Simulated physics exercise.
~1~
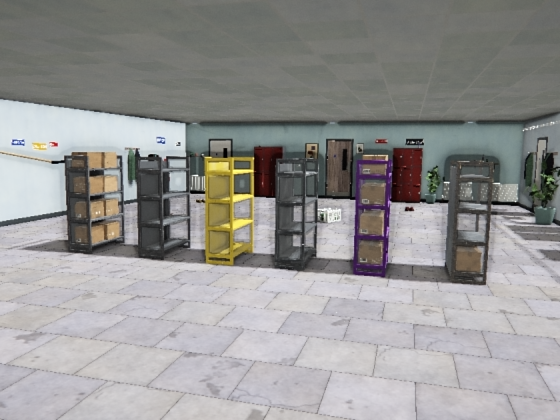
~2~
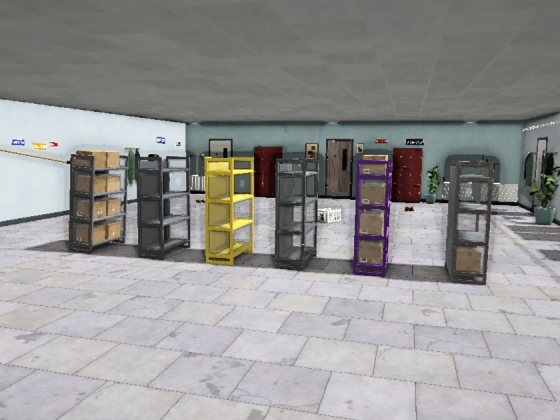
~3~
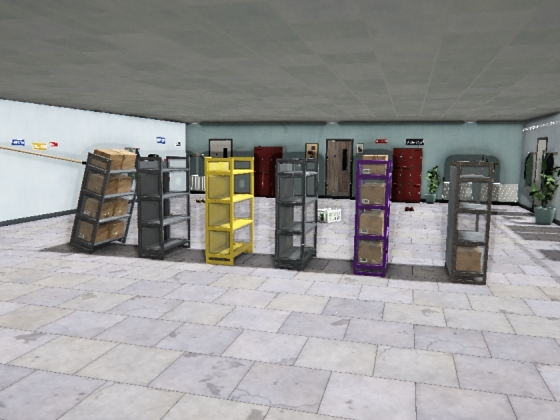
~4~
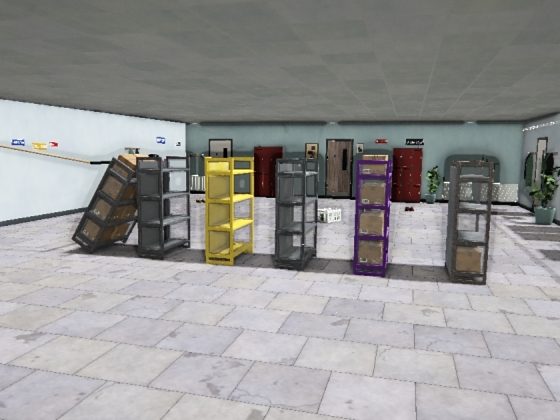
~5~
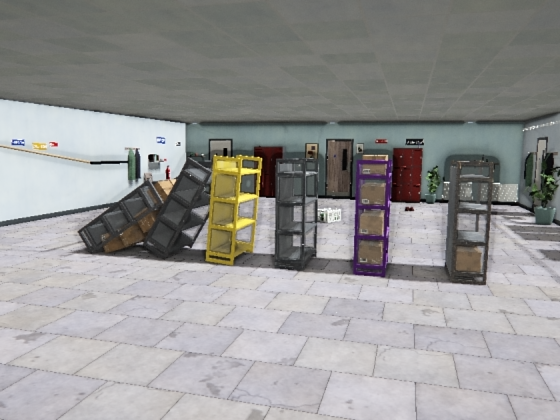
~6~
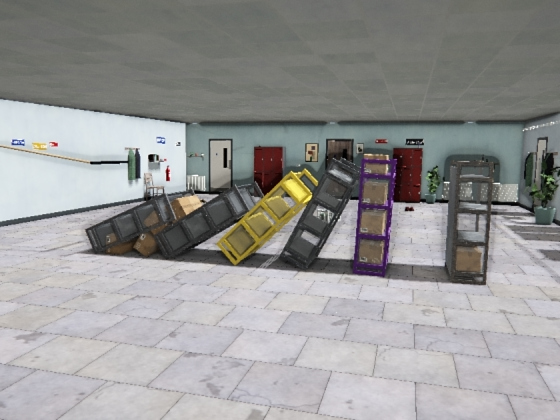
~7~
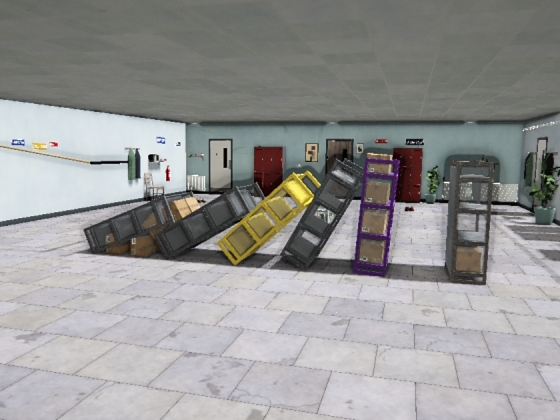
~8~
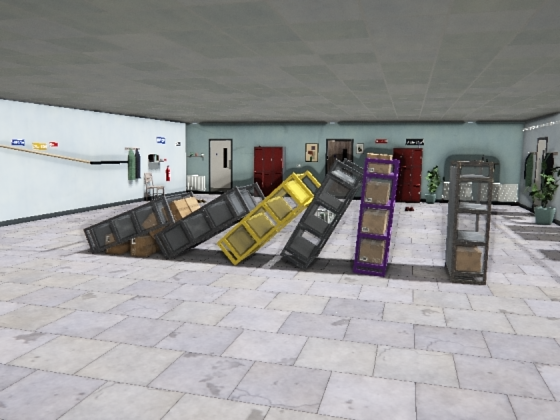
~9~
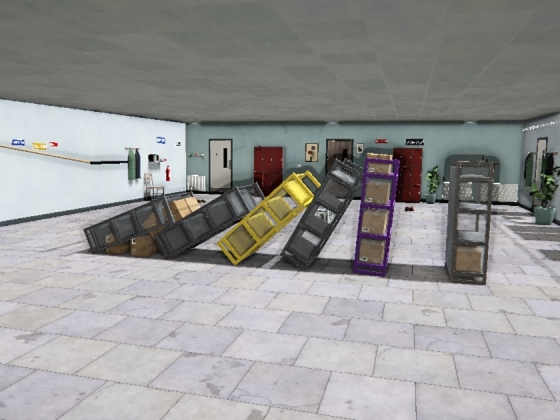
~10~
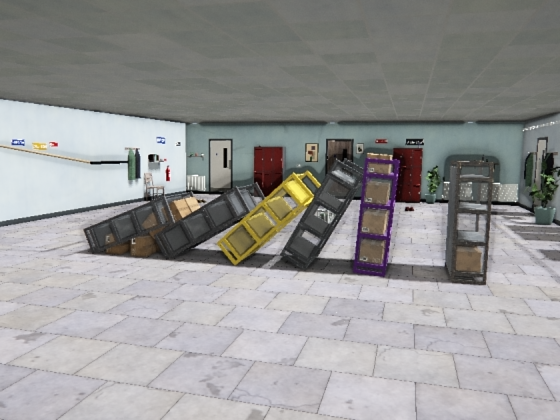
Six tall shelving units, one yellow, one purple and the rest dark grey, stand in a row across a pale tiled hall, viewed from the front by a still camera. Brown cartons sit on the leftmost, purple and rightmost units. The leftmost unit tips to the right and leans into its grey neighbour, its cartons shifting as it drops. That neighbour topples against the yellow unit, which tilts onto the next grey one, which falls against the purple unit. The purple unit tilts only slightly and holds, leaving four slumped in a slanting stack and the rightmost still upright.
